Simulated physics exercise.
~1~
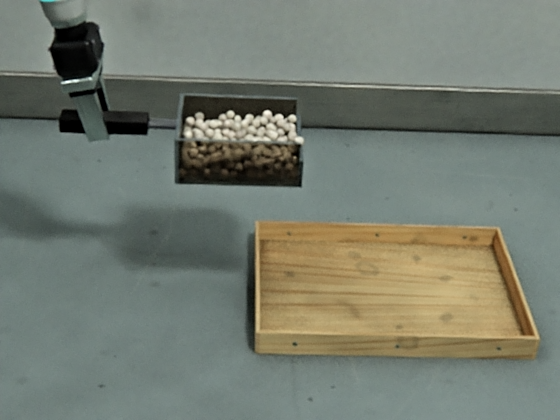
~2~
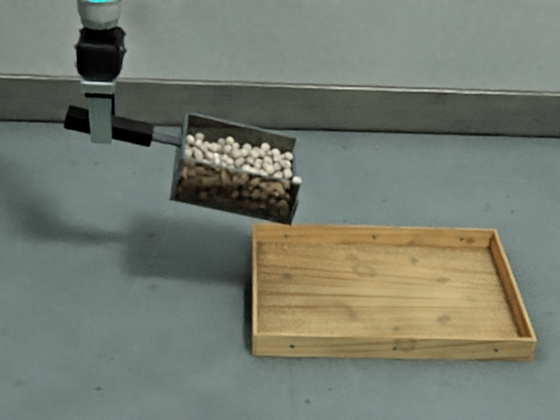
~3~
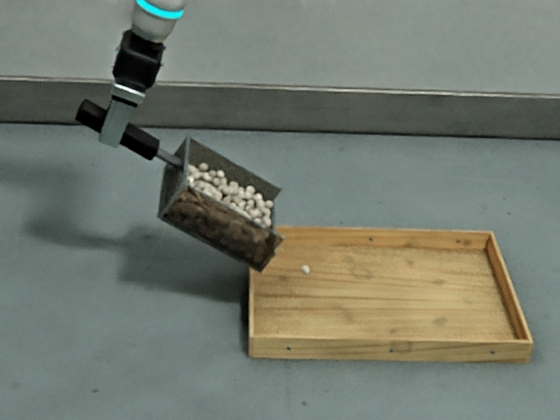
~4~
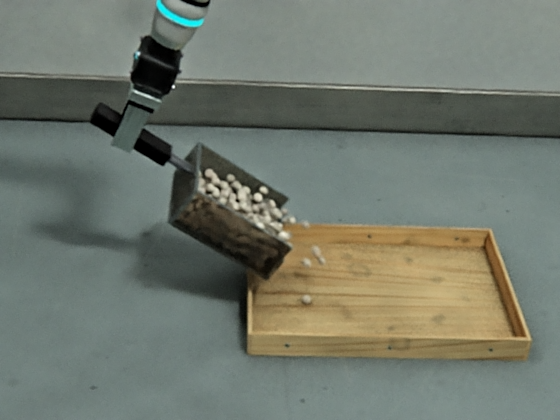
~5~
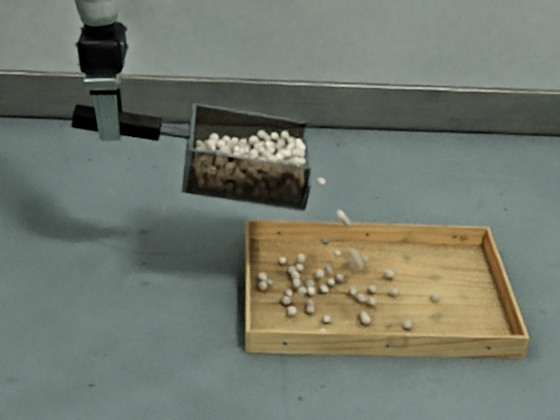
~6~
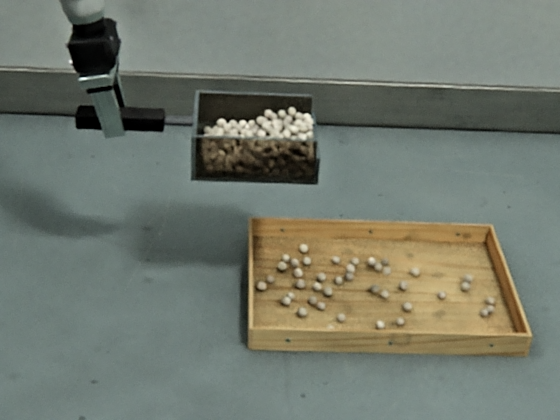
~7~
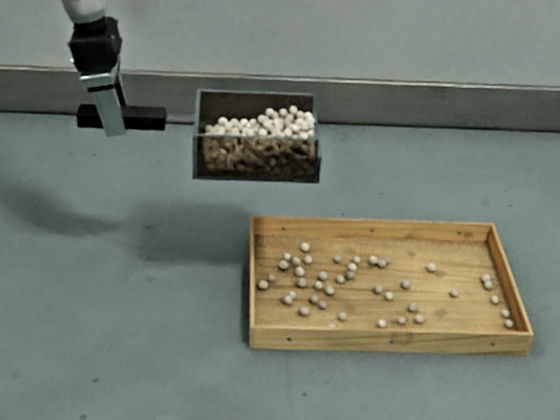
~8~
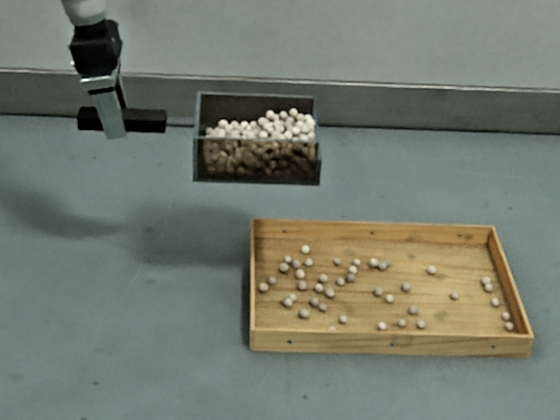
Above a grey floor, a robot arm tipped a dark box of small whitish balls toward a shallow wooden tray, spilling some in, then levelled it again. The scattered balls rolled across the tray and settled, while most stayed in the box.
